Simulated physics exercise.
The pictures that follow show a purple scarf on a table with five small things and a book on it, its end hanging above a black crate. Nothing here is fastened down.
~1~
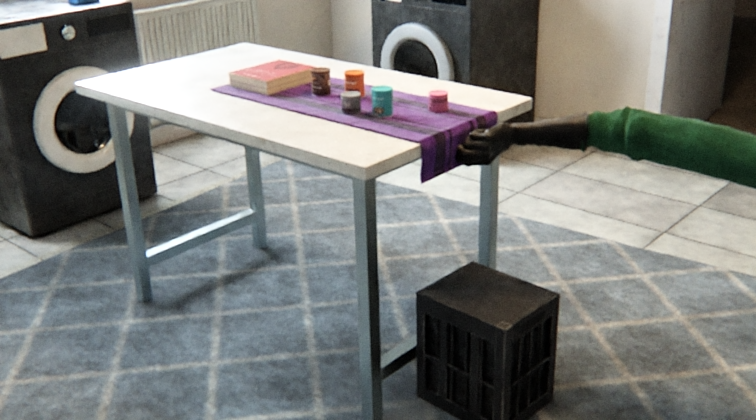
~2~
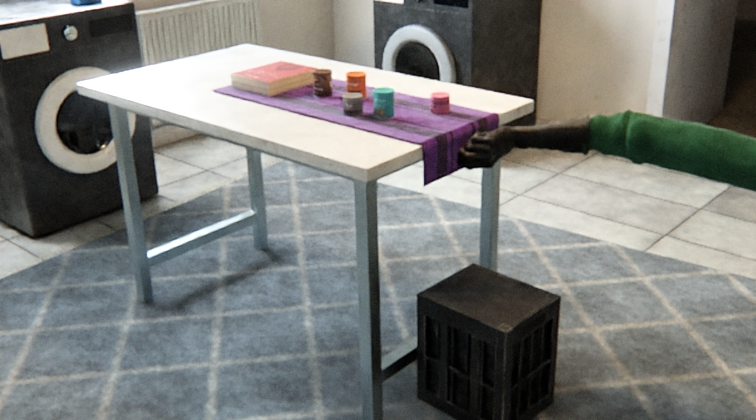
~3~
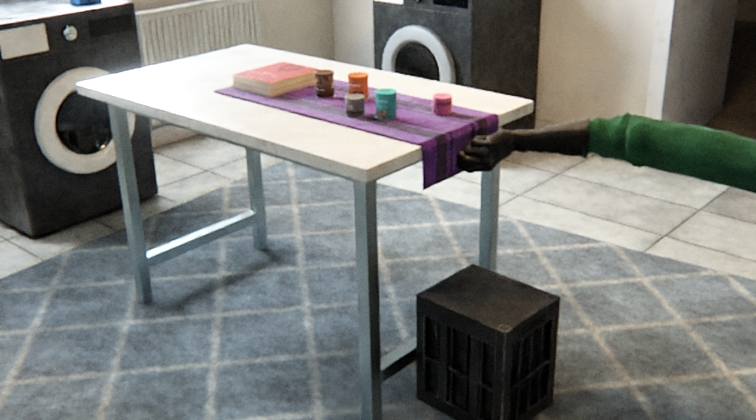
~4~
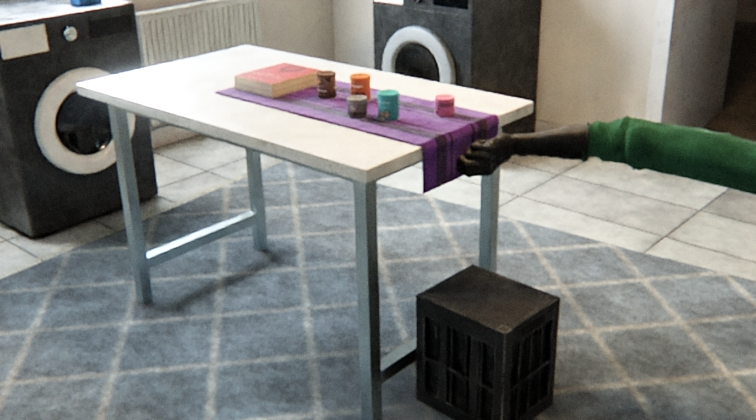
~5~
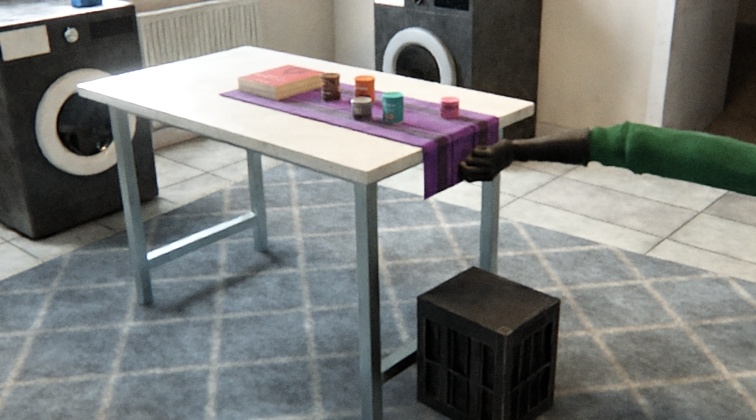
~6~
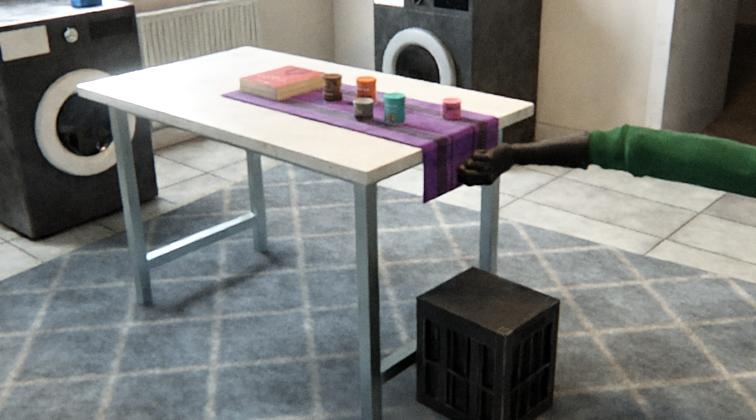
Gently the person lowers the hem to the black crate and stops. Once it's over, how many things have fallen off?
By then three have.
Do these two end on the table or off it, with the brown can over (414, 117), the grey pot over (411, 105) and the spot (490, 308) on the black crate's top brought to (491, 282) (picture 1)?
So the brown can leaves, and the grey pot leaves.
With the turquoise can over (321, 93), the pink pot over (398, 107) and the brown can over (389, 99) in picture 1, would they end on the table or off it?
The turquoise can does not fall; the pink pot comes down; the brown can goes over.
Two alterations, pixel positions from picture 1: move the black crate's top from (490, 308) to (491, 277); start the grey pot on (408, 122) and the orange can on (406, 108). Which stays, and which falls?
The grey pot is lost; the orange can is lost.
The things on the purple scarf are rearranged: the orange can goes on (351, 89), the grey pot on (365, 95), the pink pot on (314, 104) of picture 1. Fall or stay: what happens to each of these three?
Orange can kept, grey pot kept, pink pot kept.
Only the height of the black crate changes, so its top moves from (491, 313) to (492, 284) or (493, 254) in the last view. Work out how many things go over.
First case 2, second 1.
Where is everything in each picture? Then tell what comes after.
Hem (421, 183); pink pot (438, 92); turquoise can (382, 88); grey pot (351, 94); orange can (354, 72); brown can (320, 69); top of the crate (490, 308), in the first frame.
Hem (423, 186); pink pot (440, 94), in the second frame.
Hem (423, 190); turquoise can (386, 91), in the third frame.
Hem (423, 194); grey pot (357, 97); top of the crate (490, 311), in the fourth frame.
Hem (424, 200); orange can (364, 78), in the fifth frame.
Hem (423, 203); pink pot (452, 100); turquoise can (395, 95); grey pot (363, 101); orange can (366, 79); brown can (332, 76), in the sixth frame.
Soon after, hem near (463, 258); pink pot and turquoise can gone.
After that, hem on the crate; pink pot, turquoise can and grey pot gone.
In the end, hem on the crate; pink pot, turquoise can and grey pot gone. It carries off three.
